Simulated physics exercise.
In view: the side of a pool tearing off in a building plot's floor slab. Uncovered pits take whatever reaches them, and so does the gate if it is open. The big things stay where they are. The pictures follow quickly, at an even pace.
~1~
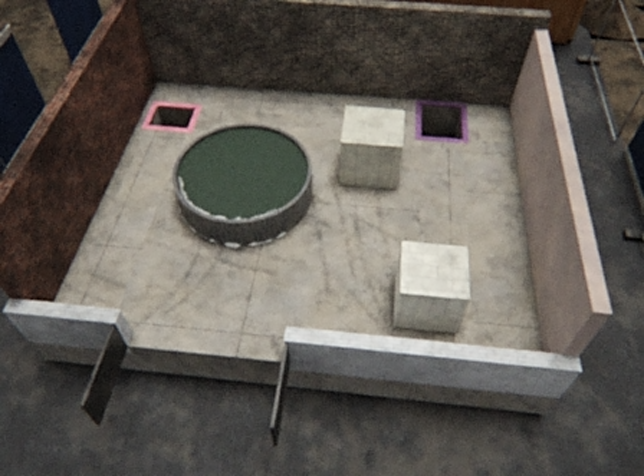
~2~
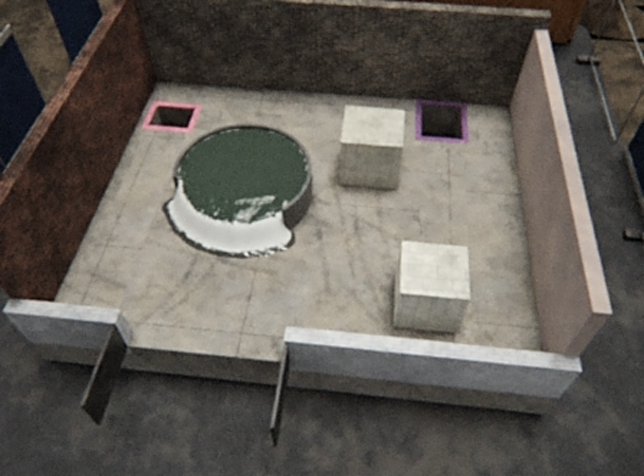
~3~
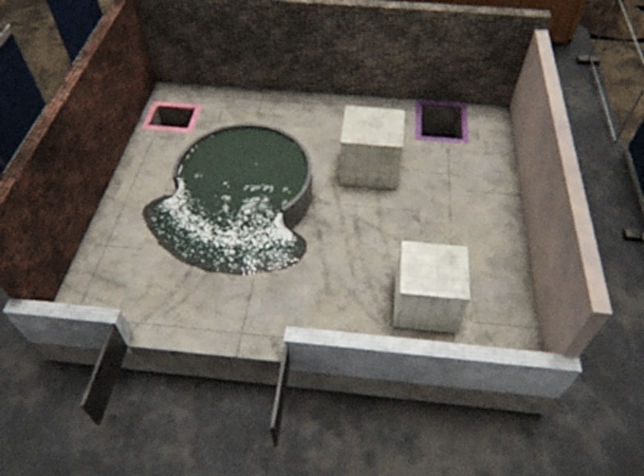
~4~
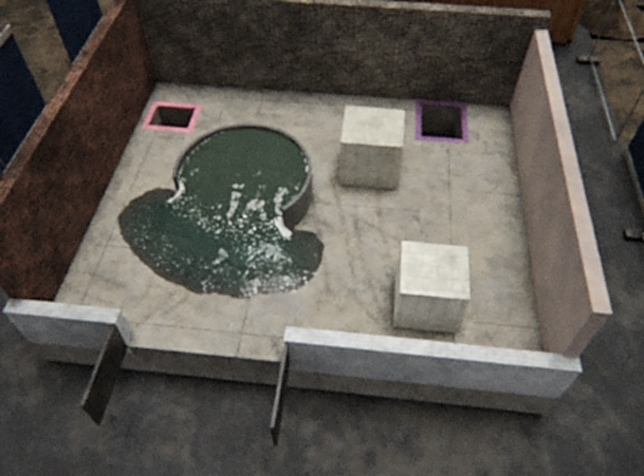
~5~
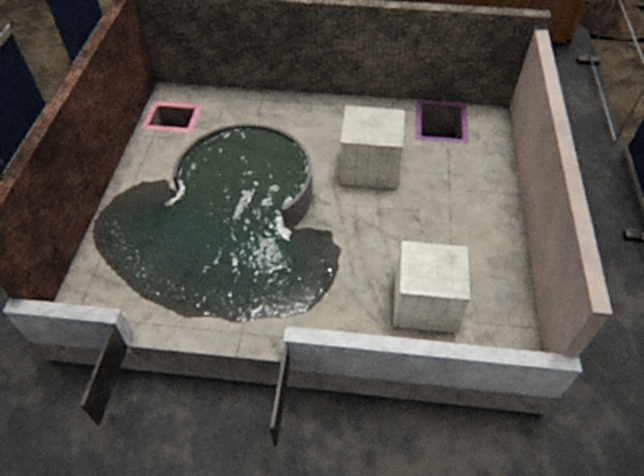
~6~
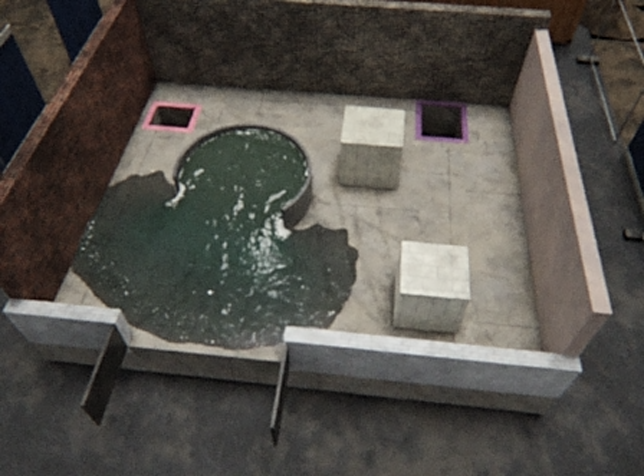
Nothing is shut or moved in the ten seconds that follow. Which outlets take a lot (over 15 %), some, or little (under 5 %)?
One by one: The gate takes more than 15 %; the purple pit takes less than 5 %; the pink pit takes from 5 to 15 %.
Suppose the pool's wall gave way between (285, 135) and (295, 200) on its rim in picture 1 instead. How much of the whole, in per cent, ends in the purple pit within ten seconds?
Per cent: Purple 25.
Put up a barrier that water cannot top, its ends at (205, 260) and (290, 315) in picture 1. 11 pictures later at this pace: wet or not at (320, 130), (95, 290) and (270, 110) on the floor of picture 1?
One after the other: No water, under water, free of water.
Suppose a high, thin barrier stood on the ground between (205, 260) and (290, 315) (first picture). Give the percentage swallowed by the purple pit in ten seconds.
Parts in a hundred: Purple 6.
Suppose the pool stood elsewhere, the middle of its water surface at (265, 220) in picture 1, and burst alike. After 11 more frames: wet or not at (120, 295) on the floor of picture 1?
There: Wet.
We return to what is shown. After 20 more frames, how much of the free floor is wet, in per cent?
Close to 40 %.
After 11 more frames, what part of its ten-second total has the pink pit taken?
Close to 0 %.
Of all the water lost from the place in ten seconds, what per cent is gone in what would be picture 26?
I make it 50 per cent.
A moment on, water covers 30 % of the floor; the gate 5 %, the purple pit 0 %, the pink pit 0 %.
Next, water covers 35 % of the floor; the gate 16 %, the purple pit 0 %, the pink pit 0 %.
Then, water covers 40 % of the floor; the gate 31 %, the purple pit 0 %, the pink pit 0 %.
Later, water covers 55 % of the floor; the gate 45 %, the purple pit 0 %, the pink pit 4 %.
In the end, water covers 65 % of the floor; the gate 53 %, the purple pit 0 %, the pink pit 9 %.
